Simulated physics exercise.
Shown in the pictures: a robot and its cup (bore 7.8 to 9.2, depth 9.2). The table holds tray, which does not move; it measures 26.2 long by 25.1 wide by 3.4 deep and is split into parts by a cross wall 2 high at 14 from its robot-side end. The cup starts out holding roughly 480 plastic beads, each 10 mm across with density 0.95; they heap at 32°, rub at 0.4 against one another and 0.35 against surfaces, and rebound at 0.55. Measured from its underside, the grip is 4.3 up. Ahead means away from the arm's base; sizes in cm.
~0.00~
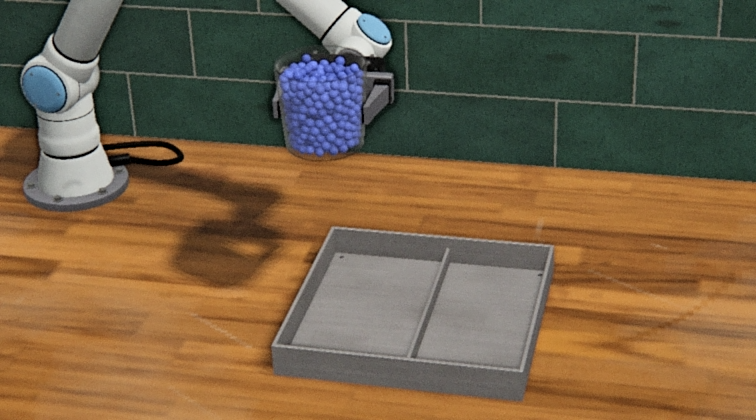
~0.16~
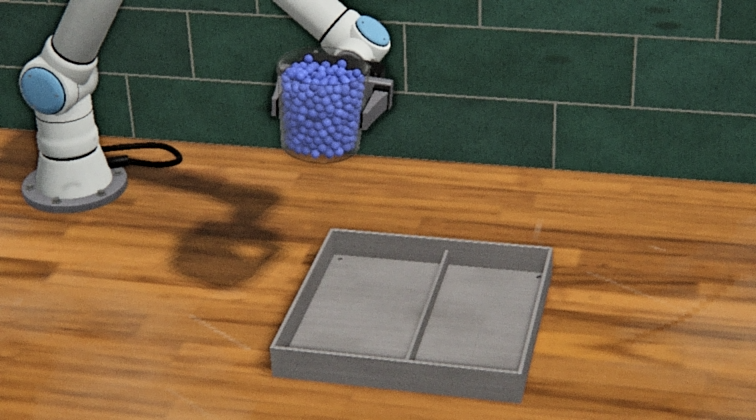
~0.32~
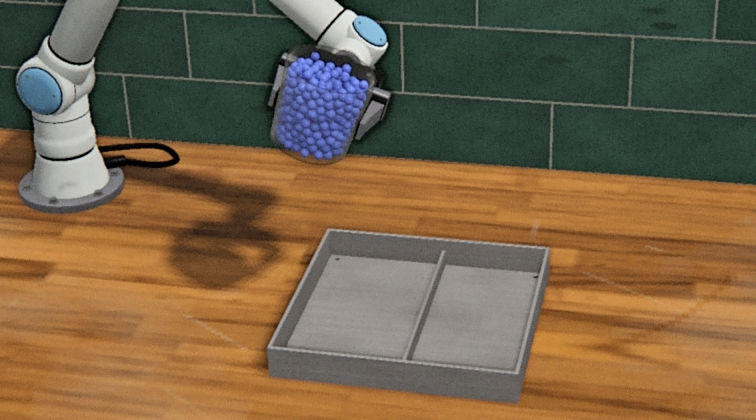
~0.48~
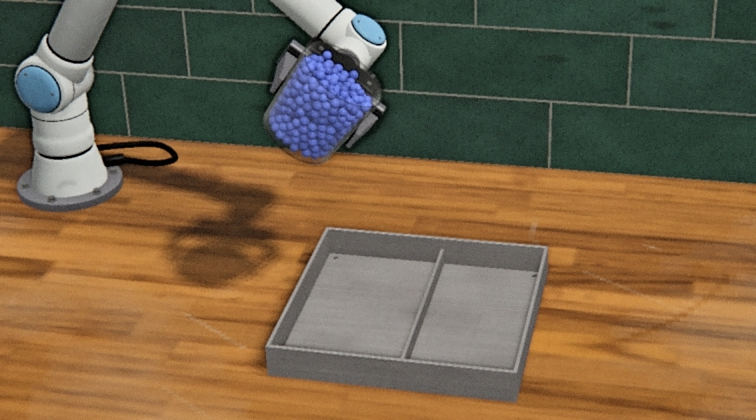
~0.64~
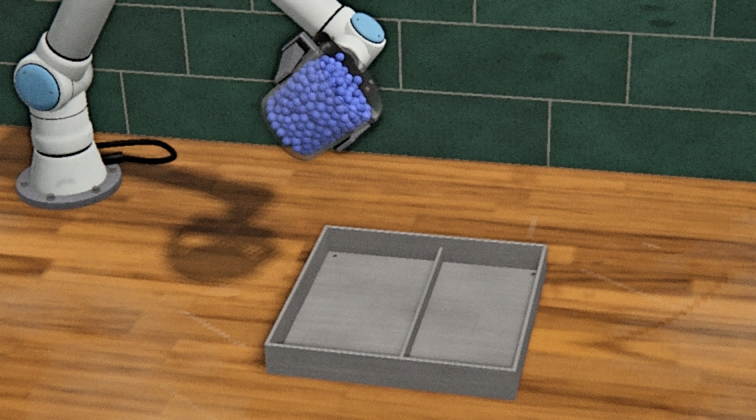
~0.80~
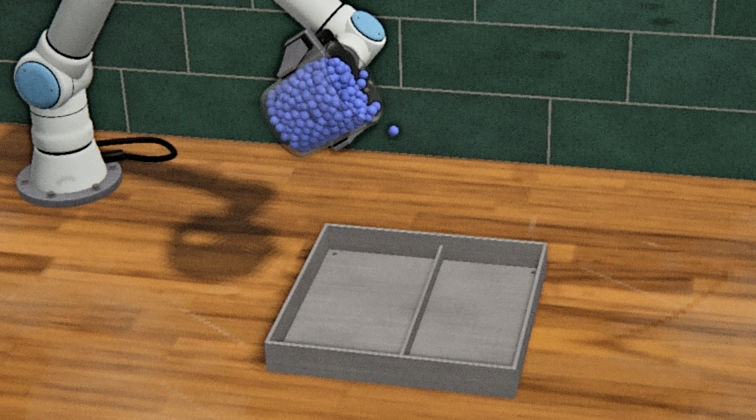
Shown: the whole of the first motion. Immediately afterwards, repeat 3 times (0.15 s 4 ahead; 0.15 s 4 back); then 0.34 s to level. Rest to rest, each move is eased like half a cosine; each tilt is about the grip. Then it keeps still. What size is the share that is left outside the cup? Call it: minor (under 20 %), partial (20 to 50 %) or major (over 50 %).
My call is partial.
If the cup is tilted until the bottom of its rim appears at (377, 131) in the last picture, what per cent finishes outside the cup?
About 60 %.
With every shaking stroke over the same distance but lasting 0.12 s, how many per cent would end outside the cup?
It would be some 40 %.
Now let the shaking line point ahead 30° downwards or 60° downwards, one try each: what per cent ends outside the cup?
Result: Approx. 15 % and 5 %, one try each.
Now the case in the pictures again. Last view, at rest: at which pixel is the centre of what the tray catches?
In the final picture, somewhere near (449, 311).
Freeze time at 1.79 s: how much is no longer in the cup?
30 %.
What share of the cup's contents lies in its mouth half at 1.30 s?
Estimate: Around 50 %.
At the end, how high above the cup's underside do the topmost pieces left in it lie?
About 9.0 cm.
By 1.30 s, tilted 55° forward, highest piece 28 above the table; 402 in the cup, 38 in the far-side part, 17 in the robot-side part, 19 in flight or on a rim.
By 1.79 s, tilted 46° forward, highest piece 28 above the table; 345 in the cup, 77 in the far-side part, 37 in the robot-side part, 8 on the table or floor, 9 in flight or on a rim.
By 2.24 s, level, highest piece 30 above the table; 343 in the cup, 77 in the far-side part, 47 in the robot-side part, 9 on the table or floor.
By 3.29 s, level, highest piece 30 above the table; 343 in the cup, 77 in the far-side part, 47 in the robot-side part, 9 on the table or floor.
Final count, 343 in the cup, 77 in the far-side part, 47 in the robot-side part, 9 on the table or floor. That is 28 % outside the cup.
